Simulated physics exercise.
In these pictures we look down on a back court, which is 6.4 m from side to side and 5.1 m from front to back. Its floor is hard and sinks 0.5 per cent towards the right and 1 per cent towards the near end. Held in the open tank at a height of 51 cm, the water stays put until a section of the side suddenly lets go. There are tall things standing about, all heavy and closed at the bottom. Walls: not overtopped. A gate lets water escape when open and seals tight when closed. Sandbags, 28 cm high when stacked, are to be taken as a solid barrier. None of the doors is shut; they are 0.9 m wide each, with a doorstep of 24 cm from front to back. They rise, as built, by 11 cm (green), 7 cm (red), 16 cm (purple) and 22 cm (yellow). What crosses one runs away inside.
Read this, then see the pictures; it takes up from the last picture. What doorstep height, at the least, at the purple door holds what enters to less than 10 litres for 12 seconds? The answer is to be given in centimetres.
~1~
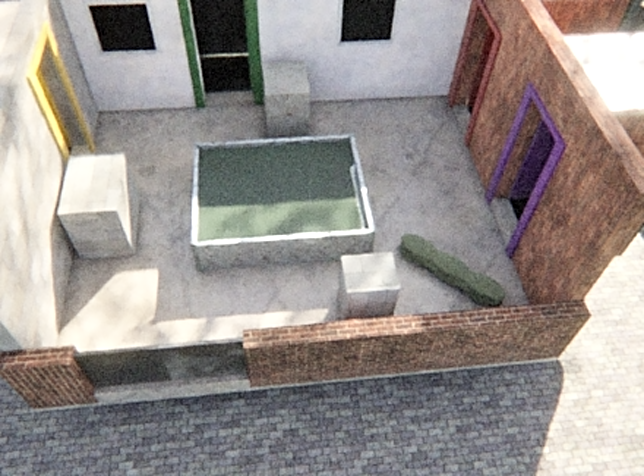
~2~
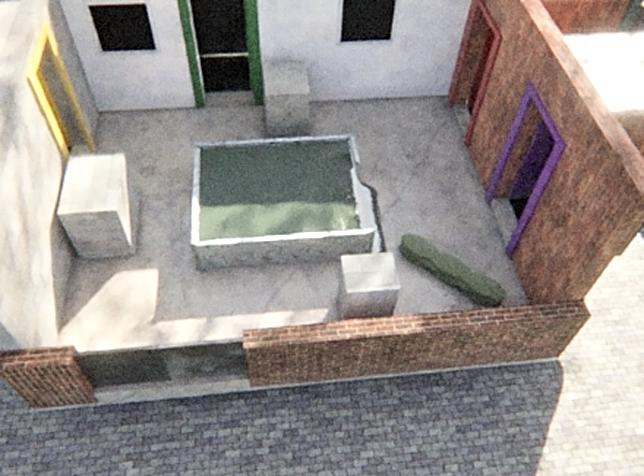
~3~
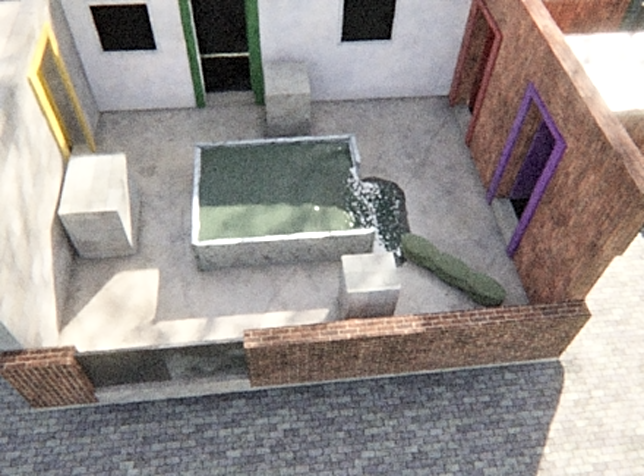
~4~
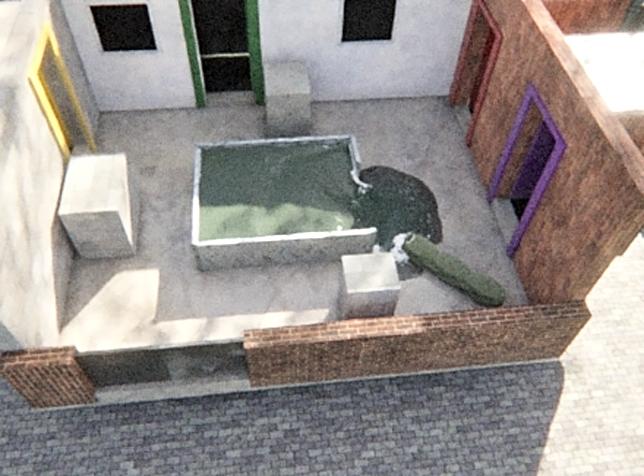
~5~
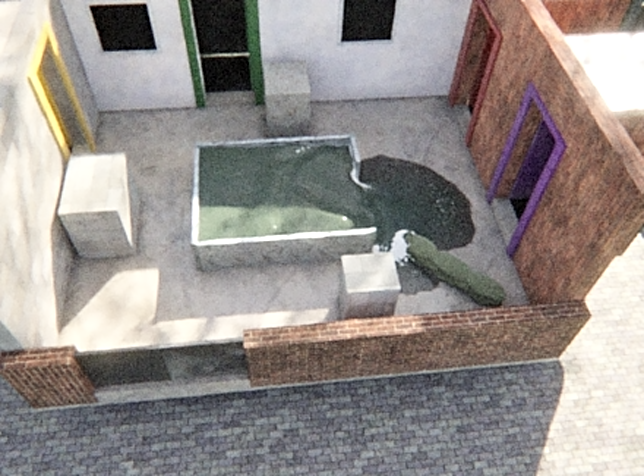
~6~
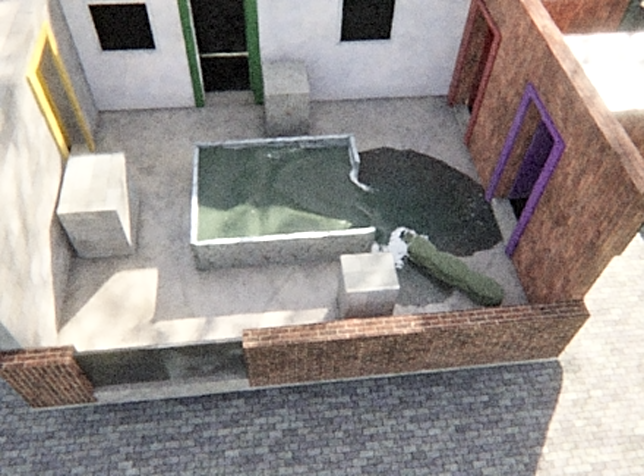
A height of roughly 29 cm.
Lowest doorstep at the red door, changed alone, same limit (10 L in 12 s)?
The red door needs around 13.0 cm.
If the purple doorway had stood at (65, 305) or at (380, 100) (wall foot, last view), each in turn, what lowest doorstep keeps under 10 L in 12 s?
First place around 9.5 cm, second around 12.5 cm.
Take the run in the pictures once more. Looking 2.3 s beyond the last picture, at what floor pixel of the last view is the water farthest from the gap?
I'd put the front's tip around (444, 96).
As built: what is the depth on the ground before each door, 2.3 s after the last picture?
Lab note, depth in cm: Green 0; red 10; purple 26; yellow 0.
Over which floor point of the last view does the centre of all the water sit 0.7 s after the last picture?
Approximately (320, 213).
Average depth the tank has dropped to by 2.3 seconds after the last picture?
About 23 centimetres on average.
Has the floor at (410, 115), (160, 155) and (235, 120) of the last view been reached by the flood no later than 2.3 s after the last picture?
Listed order - soaked through, unwetted, unwetted.
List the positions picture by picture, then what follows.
The open tank at (280, 189) is whole and still, 51 cm deep; the purple door at (518, 182) is dry, in the first picture.
The gap is at (360, 213), the front 0.3 m out at (372, 201); the back of the open tank holds 51 cm, in the second picture.
The front is at (401, 207), 0.7 m from the gap at (361, 214); 0.9 m2 of floor is wet, 51 cm left at the back, in the third picture.
Water pours out at (361, 215) and has run 1.2 m, to (433, 214); about 8 cm deep outside, 51 cm at the back, in the fourth picture.
The gap is at (361, 214), the front 1.7 m out at (465, 209); the back of the open tank holds 51 cm, in the fifth picture.
The gap is at (360, 213), the front 2.1 m out at (499, 231); the back of the open tank holds 51 cm; water is at the purple door at (518, 182), in the sixth picture.
Then, 0.7 s after the last picture water covers 25 % of the floor, deepest (38 cm) near (394, 248); 30 cm at the purple door, 31 litres in over its 16 cm doorstep.
Then, 2.3 s after the last picture water covers 40 % of the floor, deepest (32 cm) near (535, 335); 26 cm at the purple door, 130 litres in over its 16 cm doorstep.
Then, 11.3 s after the last picture water covers 95 % of the floor, deepest (13 cm) near (522, 336); 9 cm at the purple door, 164 litres in over its 16 cm doorstep.
At the purple door as built, the water peaked near 31 cm, 1.3 s after the last picture.
Run again over the same 12 s with other heights there, 29 litres in over 25.5 cm, 0 litres over 34.5 cm. The limit of 10 litres is kept from about 29 cm up.
